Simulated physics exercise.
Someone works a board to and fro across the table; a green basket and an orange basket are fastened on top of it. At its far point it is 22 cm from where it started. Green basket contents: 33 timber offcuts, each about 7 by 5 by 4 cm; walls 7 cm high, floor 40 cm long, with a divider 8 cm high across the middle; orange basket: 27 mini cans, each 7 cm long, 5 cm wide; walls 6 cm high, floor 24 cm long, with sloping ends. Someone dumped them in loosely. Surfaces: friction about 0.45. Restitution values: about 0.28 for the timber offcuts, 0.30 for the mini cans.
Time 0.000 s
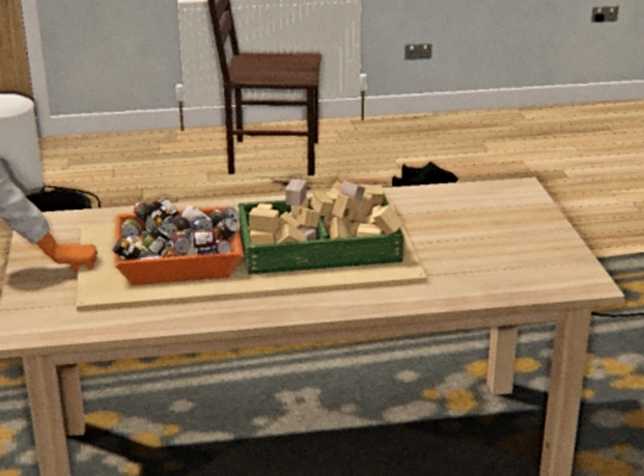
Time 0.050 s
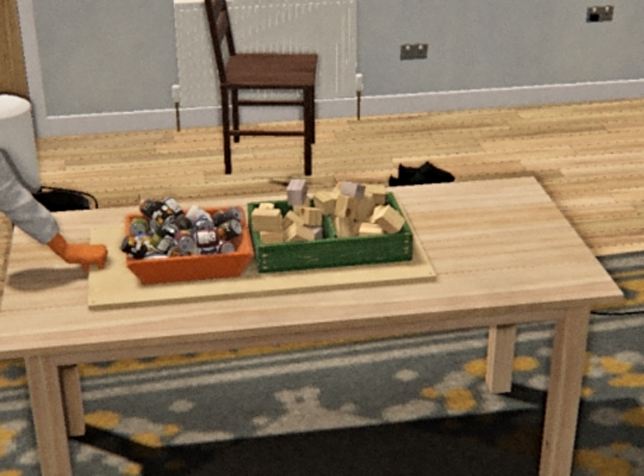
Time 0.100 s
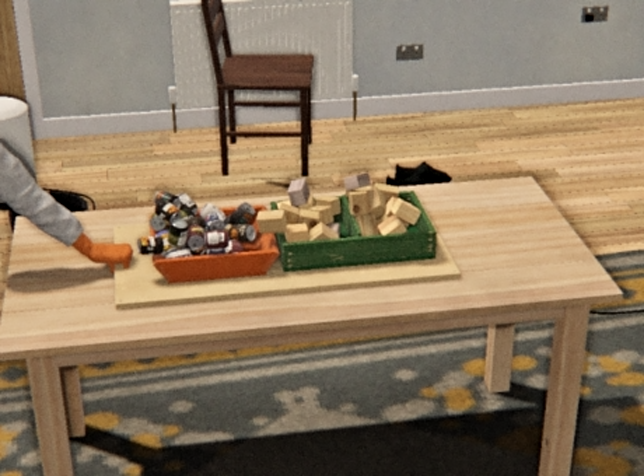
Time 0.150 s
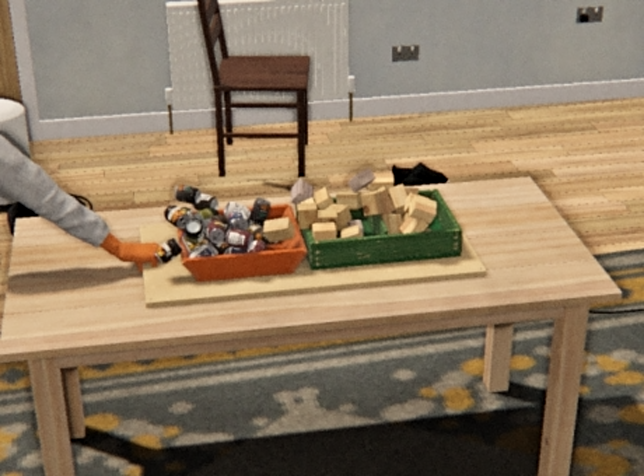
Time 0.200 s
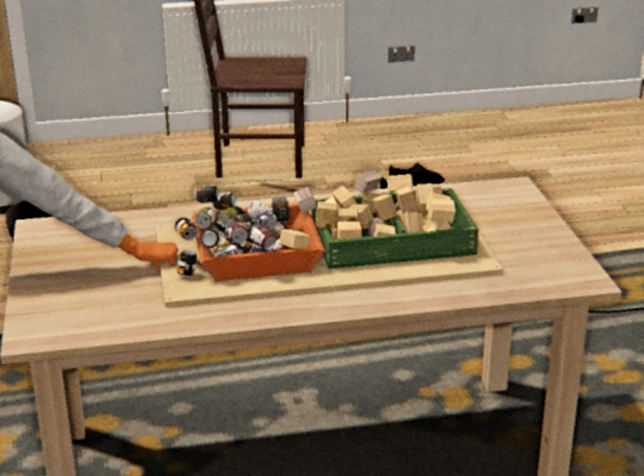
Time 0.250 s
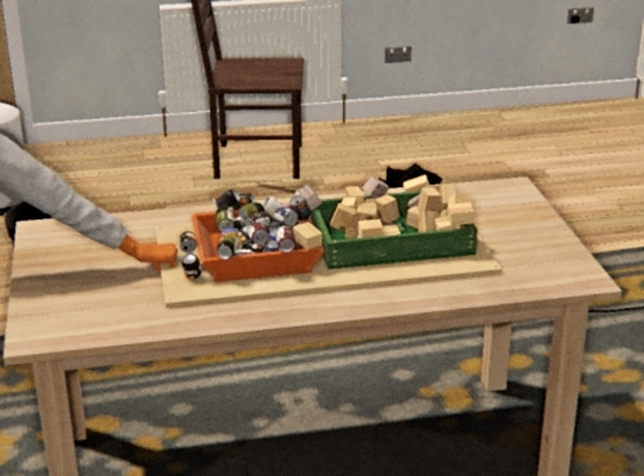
The clip opens on a wooden table, where an orange-gloved hand at the left moves a board carrying an orange basket of small cans and a green basket of wooden blocks. The board slides right as the loads shift and several cans drop beside the hand, then it barely moves.
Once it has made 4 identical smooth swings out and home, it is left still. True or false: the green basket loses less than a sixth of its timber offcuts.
False, it loses more than a sixth.
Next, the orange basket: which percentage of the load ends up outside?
Lost from the orange basket: 80 percent.
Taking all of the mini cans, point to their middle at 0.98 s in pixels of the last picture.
At about (181, 241) in pixels.
After 0.57 s, the green basket is down by 9 of 33 and the orange basket is down by 10 of 27.
After 0.98 s, the green basket is down by 11 of 33 and the orange basket is down by 12 of 27.
After 1.54 s, the green basket is down by 13 of 33 and the orange basket is down by 18 of 27.
Outcome (at 2.27 s), the green basket is down by 13 of 33 and the orange basket is down by 21 of 27. Asked share, 13 of 33, 39 per cent.
